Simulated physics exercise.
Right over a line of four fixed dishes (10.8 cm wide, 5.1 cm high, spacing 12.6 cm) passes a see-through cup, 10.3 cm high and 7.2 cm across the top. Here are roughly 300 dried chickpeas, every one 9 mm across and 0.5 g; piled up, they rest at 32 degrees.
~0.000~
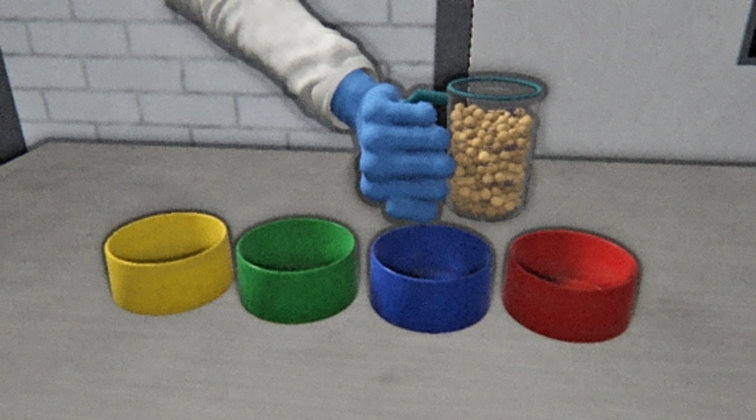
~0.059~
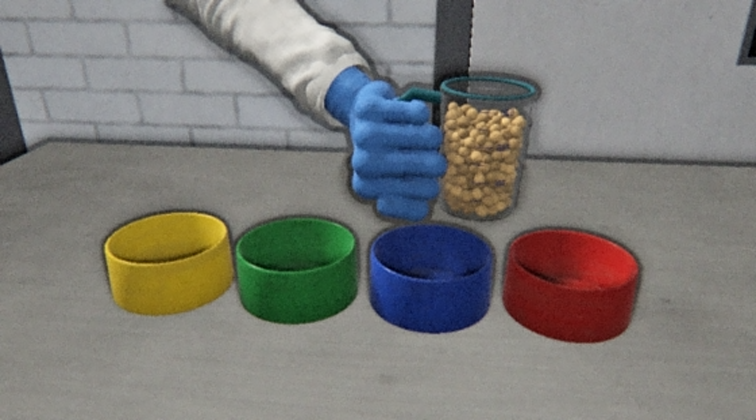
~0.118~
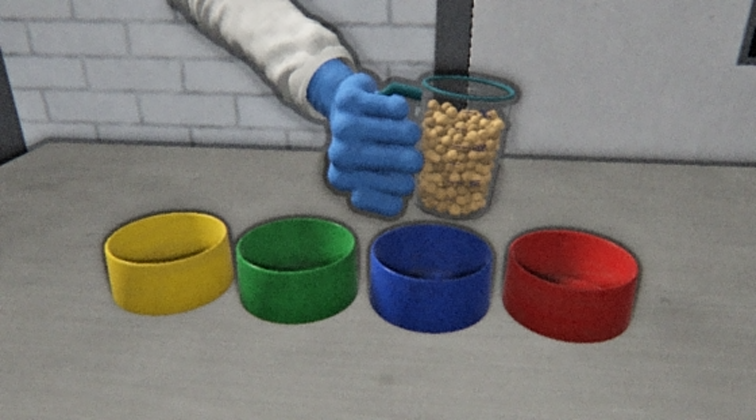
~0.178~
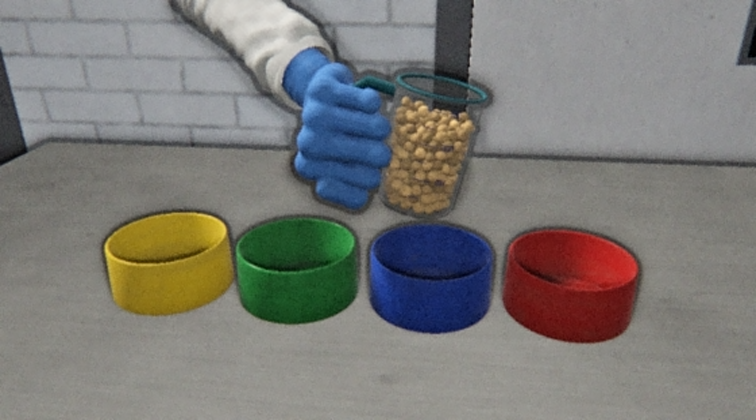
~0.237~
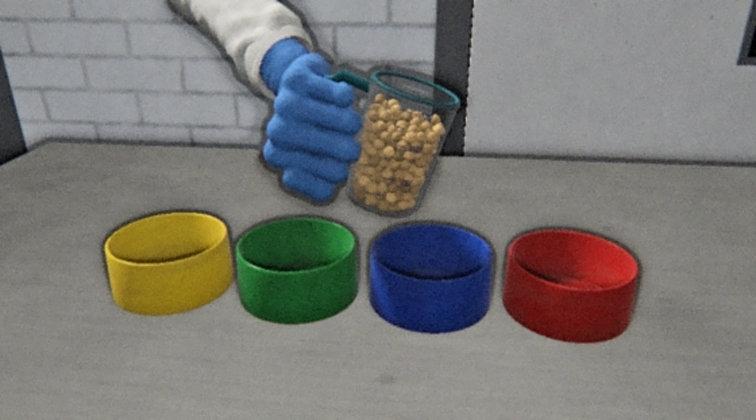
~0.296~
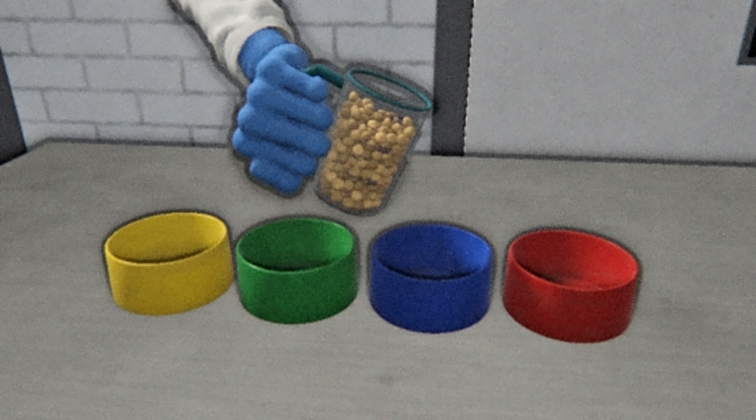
The video shows a blue-gloved hand holding a clear cup of dried chickpeas behind a row of yellow, green, blue and red dishes. The hand moves the cup to the left, gradually tilting it toward the right.
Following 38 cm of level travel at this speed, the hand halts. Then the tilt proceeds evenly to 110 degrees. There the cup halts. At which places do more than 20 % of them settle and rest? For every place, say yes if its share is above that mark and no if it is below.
Red dish: No, blue dish: No, green dish: No, yellow dish: Yes, counter: No.
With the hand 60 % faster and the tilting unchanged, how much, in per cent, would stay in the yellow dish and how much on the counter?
Yellow: 100; counter: 0.
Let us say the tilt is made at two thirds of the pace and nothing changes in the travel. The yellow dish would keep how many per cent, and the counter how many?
Result - yellow dish: 100; counter: 0.
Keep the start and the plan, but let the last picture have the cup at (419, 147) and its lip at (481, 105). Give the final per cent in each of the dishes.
Then red 0, blue 0, green 0, and yellow 100.
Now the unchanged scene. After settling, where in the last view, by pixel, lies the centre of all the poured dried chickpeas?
Look around (166, 264) in the last picture.
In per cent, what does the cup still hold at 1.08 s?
My estimate is about 100 per cent.
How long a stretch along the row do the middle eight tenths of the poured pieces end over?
I'd put it at close to 6 cm.
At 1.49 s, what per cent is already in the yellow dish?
Estimate to date: Some 35 %.
After 0.76 s, tilt 63 degrees; cup holds 100 %.
After 1.08 s, tilt 92 degrees; cup holds 100 %.
After 1.49 s, tilt 110 degrees; cup holds 60 %, yellow 35 %.
In the end, at 2.9 s, red 0 %, blue 0 %, green 0 %, yellow 100 %, counter 0 %.
